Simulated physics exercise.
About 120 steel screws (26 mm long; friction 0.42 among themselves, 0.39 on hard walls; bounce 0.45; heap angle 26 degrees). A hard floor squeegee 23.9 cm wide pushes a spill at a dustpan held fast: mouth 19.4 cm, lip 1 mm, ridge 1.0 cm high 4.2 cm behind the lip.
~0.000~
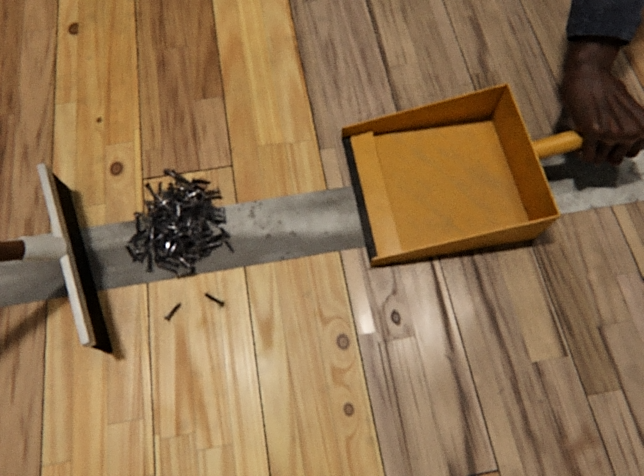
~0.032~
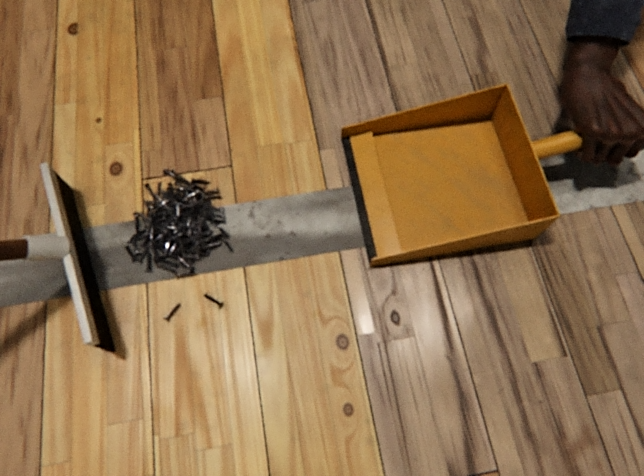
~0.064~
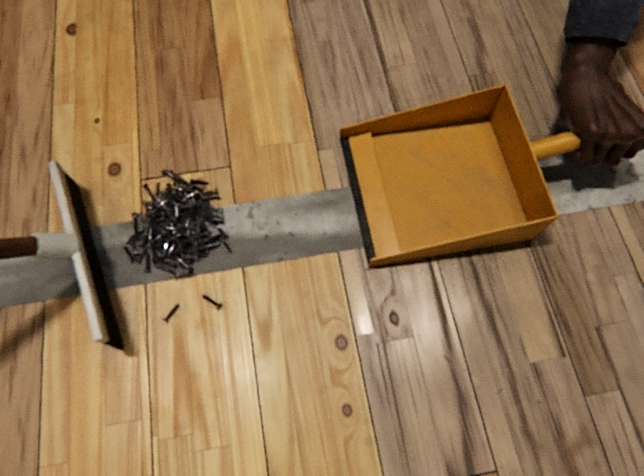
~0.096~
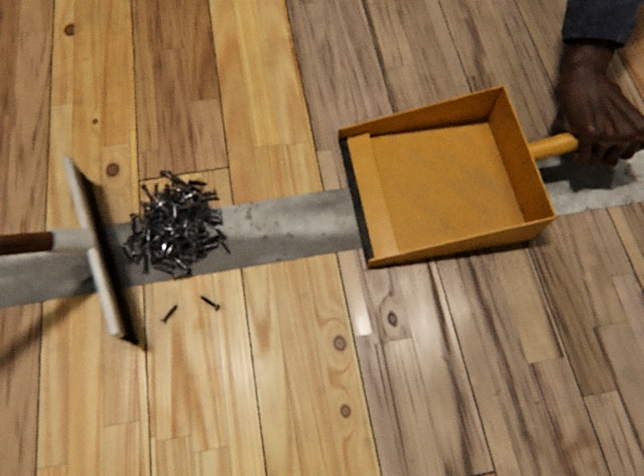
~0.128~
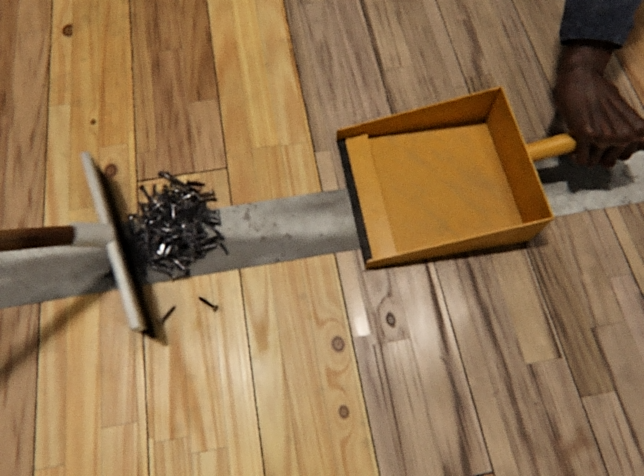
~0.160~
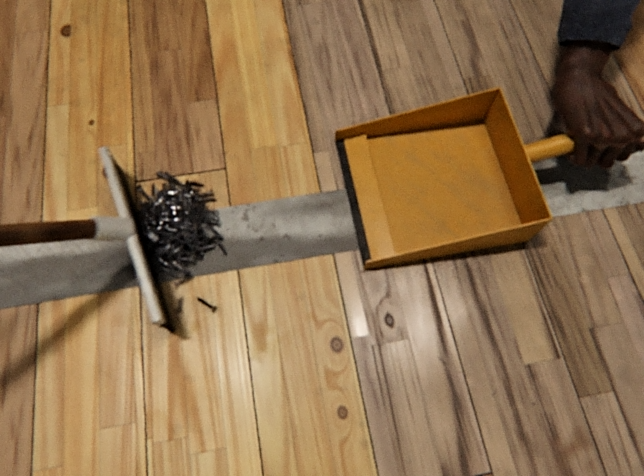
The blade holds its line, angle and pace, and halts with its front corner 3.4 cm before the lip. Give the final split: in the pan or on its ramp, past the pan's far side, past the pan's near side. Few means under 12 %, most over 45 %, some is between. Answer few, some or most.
Pan: Some, far side: Some, near side: Few.
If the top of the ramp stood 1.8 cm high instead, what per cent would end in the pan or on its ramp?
It would be near 20 per cent.
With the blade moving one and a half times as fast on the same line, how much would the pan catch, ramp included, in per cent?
Then about 45 per cent.
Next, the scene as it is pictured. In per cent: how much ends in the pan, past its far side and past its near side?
Pan 20, far side 20, near side 0.
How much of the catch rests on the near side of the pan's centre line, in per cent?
Some 20 per cent.
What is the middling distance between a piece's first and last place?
Some 24 cm.
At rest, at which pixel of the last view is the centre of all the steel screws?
At about (334, 171).
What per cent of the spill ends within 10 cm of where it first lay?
About 0 per cent.
After 0.31 s, middle of the blade 16 cm from the lip; 0 % over the lip, far side 5 %, near side 0 %.
After 0.40 s, middle of the blade 9 cm from the lip; 0 % over the lip, far side 15 %, near side 0 %.
After 0.63 s, middle of the blade 6 cm from the lip; 20 % over the lip, far side 20 %, near side 0 %.
By 1.5 s all is still; pan 20 %, far side 20 %, near side 0 %, in front of the lip or behind the blade 55 %.
